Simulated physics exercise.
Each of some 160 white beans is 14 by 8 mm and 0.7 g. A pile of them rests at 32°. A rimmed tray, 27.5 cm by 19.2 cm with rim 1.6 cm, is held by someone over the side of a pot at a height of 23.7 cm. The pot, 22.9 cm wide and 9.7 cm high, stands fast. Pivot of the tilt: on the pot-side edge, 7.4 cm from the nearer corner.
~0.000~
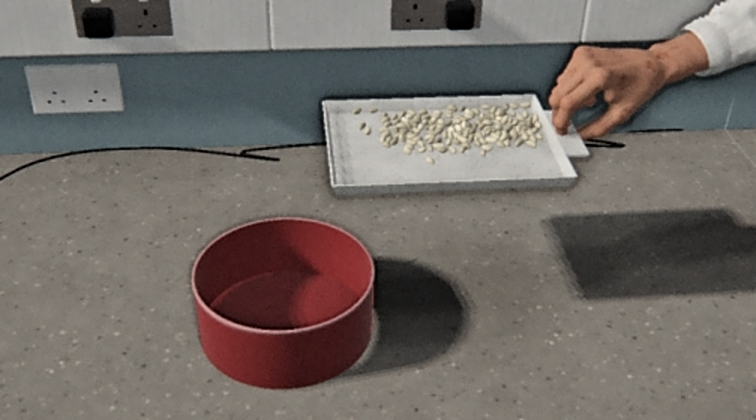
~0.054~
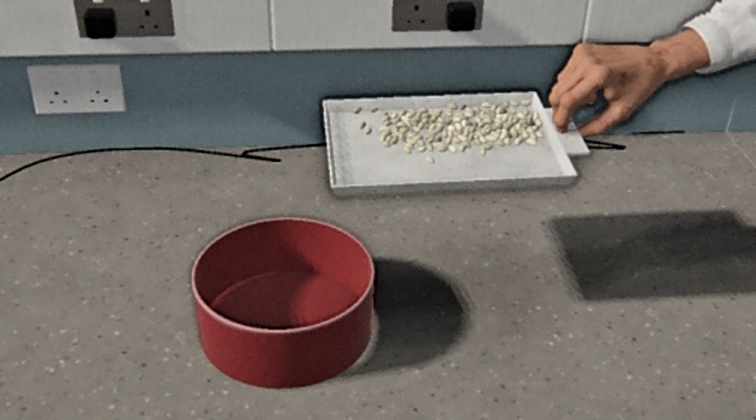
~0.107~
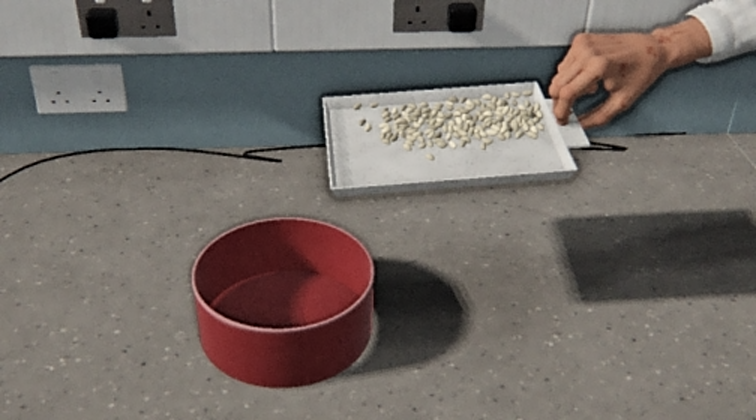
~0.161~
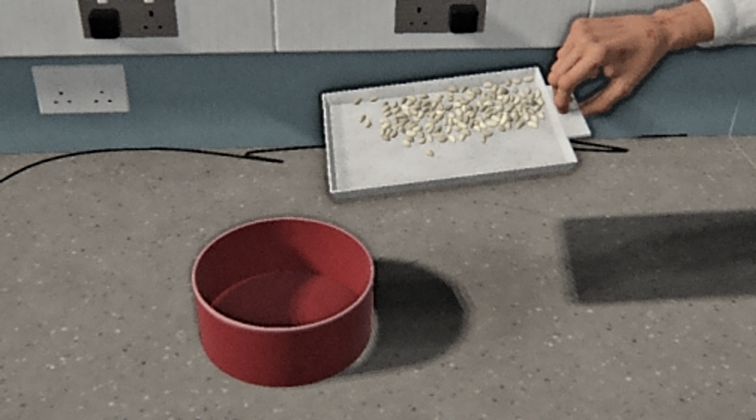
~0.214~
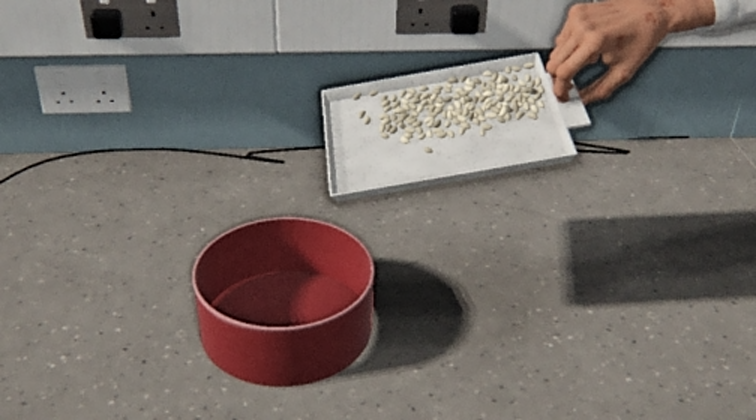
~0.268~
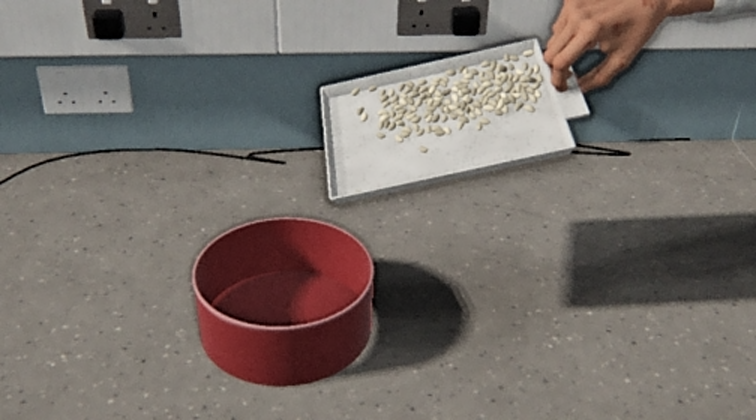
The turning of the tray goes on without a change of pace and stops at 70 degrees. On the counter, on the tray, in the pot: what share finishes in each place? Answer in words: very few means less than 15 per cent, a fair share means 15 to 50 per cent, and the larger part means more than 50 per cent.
Counter: Very few. Left on the tray: Very few. Pot: The larger part.
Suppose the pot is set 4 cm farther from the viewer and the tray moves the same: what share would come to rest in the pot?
Close to 55 per cent, then.
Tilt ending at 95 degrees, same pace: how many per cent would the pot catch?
Near 95 %, then.
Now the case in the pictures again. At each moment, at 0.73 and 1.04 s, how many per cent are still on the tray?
Estimates: 75; 15.
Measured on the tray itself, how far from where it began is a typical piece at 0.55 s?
It has moved some 7 cm from its start.
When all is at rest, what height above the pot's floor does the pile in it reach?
Roughly 2.0 cm up.
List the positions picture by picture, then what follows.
The first frame shows tray tilt 0 degrees, front corners at (338, 183) and (571, 174); middle of the pieces at (459, 129); pot at (284, 270).
The second frame shows tray tilt 1 degrees, front corners at (337, 183) and (570, 172); middle of the pieces at (460, 127).
The third frame shows tray tilt 4 degrees, front corners at (336, 185) and (570, 167), lowest corner left front; middle of the pieces at (460, 121).
The fourth frame shows tray tilt 9 degrees, front corners at (336, 188) and (570, 159), lowest corner left front; middle of the pieces at (460, 113).
The fifth frame shows tray tilt 14 degrees, front corners at (336, 191) and (570, 151), lowest corner left front; middle of the pieces at (459, 105).
The sixth frame shows tray tilt 19 degrees, front corners at (335, 194) and (568, 144), lowest corner left front; middle of the pieces at (456, 98); pot at (284, 268). The tray's pace is about 90 degrees a second.
After 0.55 s, tilt 45 degrees; the tray holds 100 %, the pot 0 %.
After 0.73 s, tilt 61 degrees; the tray holds 75 %, the pot 0 %.
After 1.04 s, tilt 70 degrees; the tray holds 15 %, the pot 80 %.
By 1.9 s all is still; counter 0 %, tray 5 %, pot 90 %.
